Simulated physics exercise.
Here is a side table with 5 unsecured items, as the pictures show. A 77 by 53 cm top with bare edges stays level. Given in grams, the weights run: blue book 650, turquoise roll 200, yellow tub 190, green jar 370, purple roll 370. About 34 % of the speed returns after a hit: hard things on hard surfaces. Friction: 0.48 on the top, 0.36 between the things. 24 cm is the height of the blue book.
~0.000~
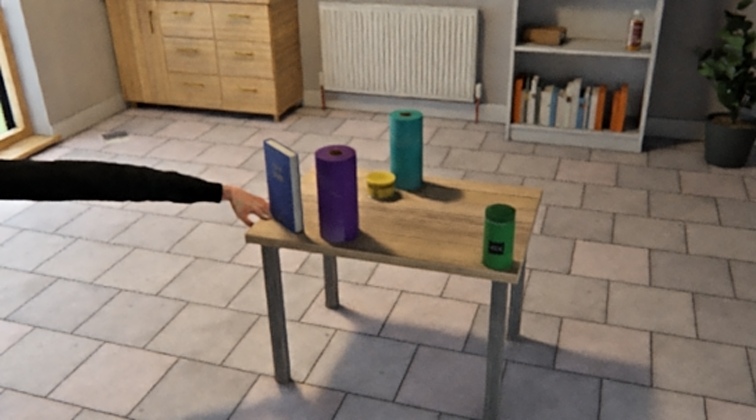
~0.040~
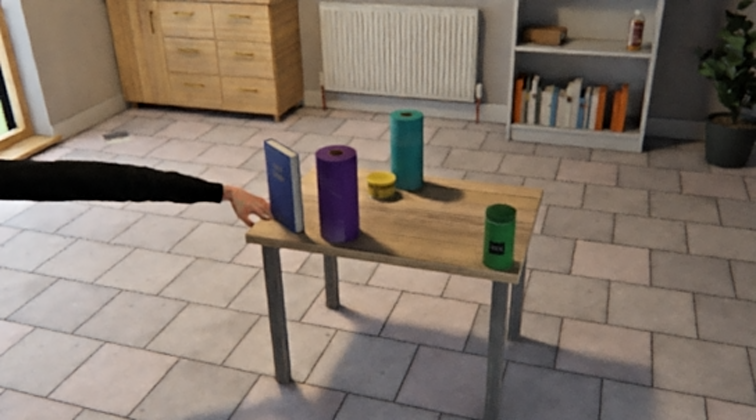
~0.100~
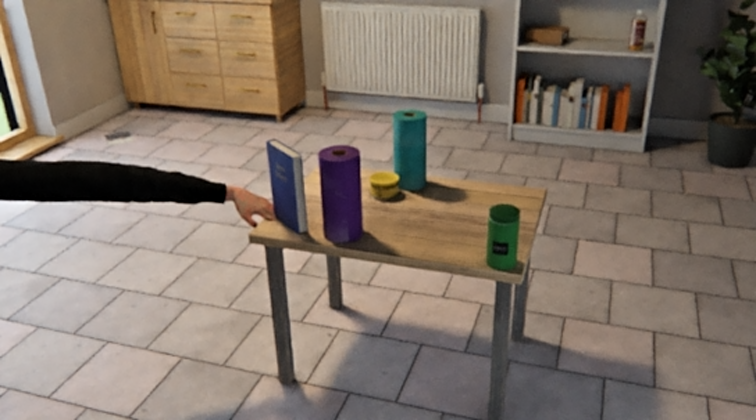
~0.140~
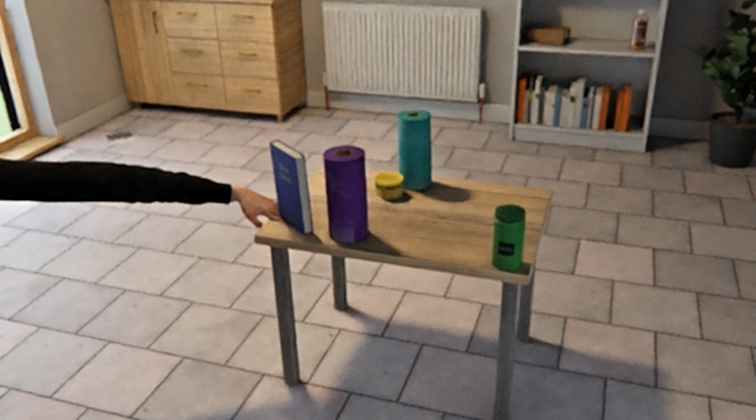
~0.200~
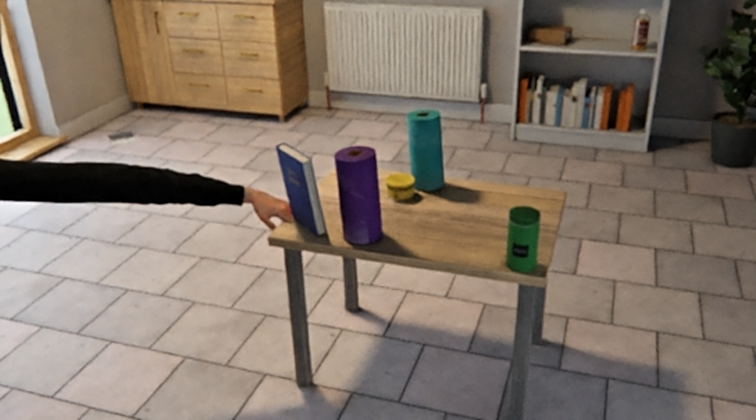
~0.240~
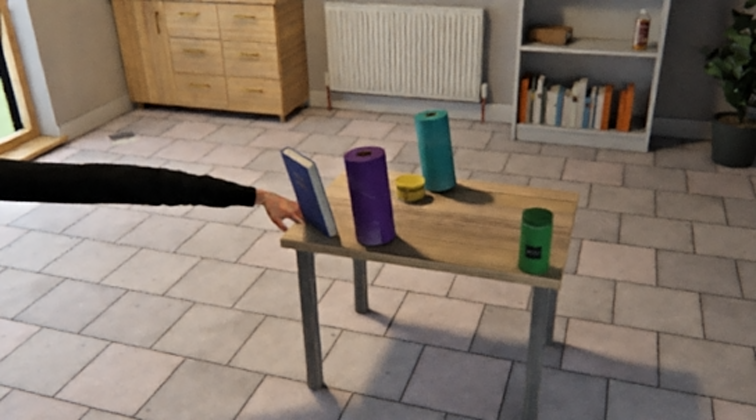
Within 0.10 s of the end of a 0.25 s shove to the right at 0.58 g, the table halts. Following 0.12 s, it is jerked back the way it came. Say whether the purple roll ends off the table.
The purple roll stays on the table.
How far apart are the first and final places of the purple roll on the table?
Net distance near 28 cm.
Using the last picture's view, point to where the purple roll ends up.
You'll find it at about (440, 228).
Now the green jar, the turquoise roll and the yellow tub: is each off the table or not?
Observed: Green jar exits its support; turquoise roll remains in bounds; yellow tub remains in bounds.
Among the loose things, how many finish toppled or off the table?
4.
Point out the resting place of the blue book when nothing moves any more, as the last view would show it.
In the last view, its centre sits near (425, 386).
By 0.44 s, table along by 25 cm; blue book now off the table; purple roll tilted 5° near (437, 204); green jar 2 cm from its spot.
By 0.64 s, table along by 21 cm; green jar now off the table; purple roll tilted 60° near (471, 214); turquoise roll tilted 53°.
By 0.84 s, table along by 1 cm; purple roll on its side near (451, 229); turquoise roll on its side; yellow tub 14 cm from its spot.
By 1.04 s, purple roll on its side near (440, 228); turquoise roll on its side; yellow tub 7 cm from its spot.
When it is over (1.6 s), off the table, blue book and green jar; lying over on the table, turquoise roll and purple roll; not toppled but over 5 cm from the start, yellow tub. In the last view, purple roll near (440, 228).
